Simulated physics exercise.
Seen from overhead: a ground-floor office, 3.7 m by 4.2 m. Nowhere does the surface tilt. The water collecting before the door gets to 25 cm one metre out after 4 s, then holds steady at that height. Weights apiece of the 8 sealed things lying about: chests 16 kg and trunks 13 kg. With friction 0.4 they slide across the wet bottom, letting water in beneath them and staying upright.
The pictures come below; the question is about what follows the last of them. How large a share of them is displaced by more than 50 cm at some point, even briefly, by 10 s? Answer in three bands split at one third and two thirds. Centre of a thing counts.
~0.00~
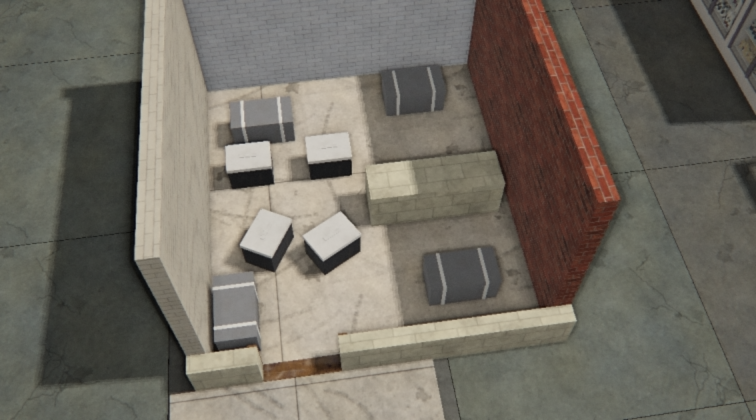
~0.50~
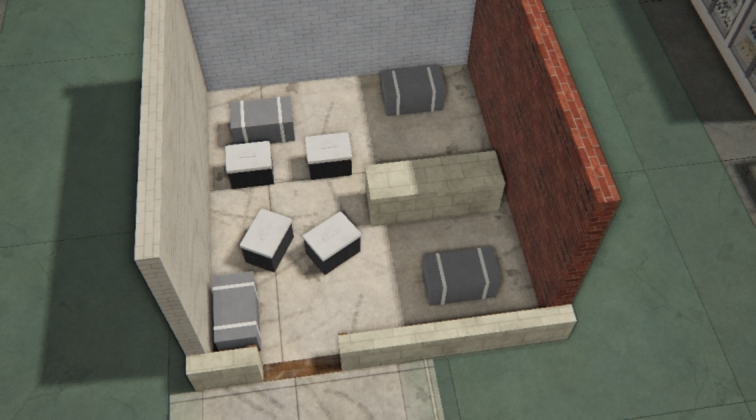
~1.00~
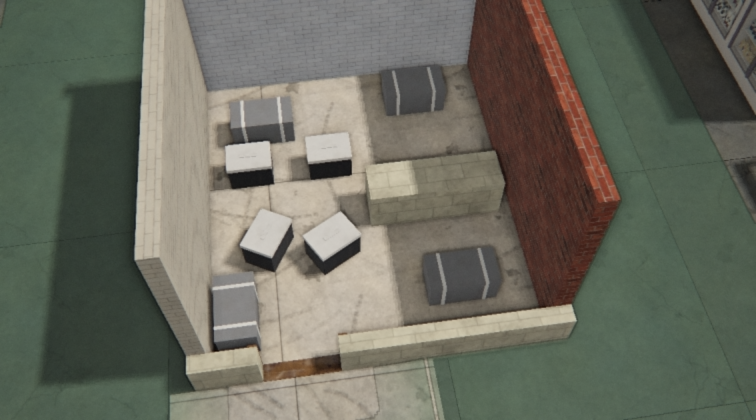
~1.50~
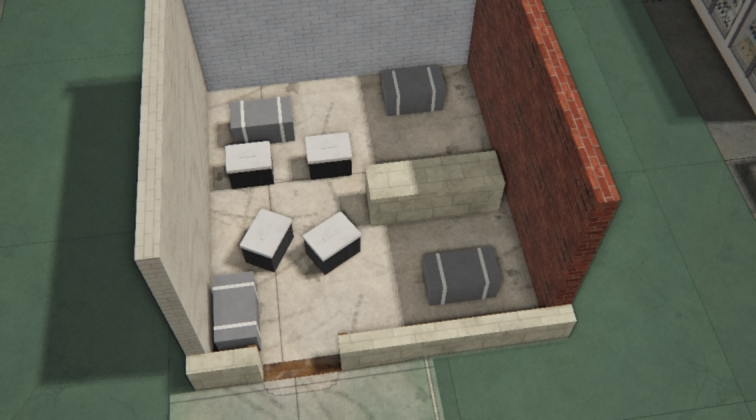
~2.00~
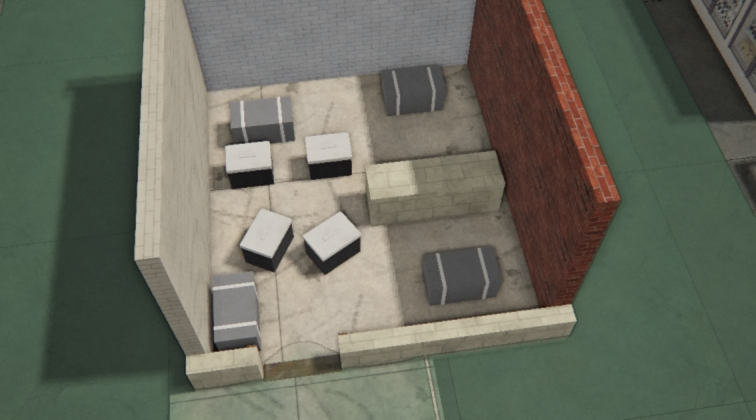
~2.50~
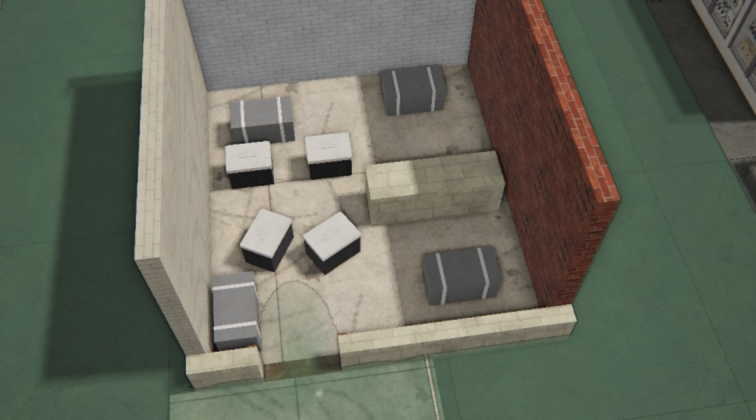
Two thirds or more.
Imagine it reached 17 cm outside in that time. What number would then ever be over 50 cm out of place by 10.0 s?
Then the count would be 3.
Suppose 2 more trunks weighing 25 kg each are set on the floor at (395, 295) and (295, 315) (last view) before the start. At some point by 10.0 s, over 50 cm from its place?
In that order: Short of it, over.
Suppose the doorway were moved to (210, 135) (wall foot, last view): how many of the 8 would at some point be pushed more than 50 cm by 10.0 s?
You'd get 3 in that case.
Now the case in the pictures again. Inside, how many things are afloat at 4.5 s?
It comes to 0.
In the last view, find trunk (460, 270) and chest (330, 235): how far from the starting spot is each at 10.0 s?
One is off by 0 cm, the other by 200 cm, in the order asked.
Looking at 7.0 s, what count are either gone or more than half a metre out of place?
I count 5 of them.
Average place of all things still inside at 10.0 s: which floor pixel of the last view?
The centre sits near (344, 171).
After 3.5 s 0 of 8 are over 50 cm from their spots; 0 afloat.
After 4.5 s 1 of 8 are over 50 cm from their spots; 0 afloat.
After 7.0 s 5 of 8 are over 50 cm from their spots; 4 afloat.
After 10.0 s 5 of 8 are over 50 cm from their spots, and 6 have been at some point; 7 afloat.
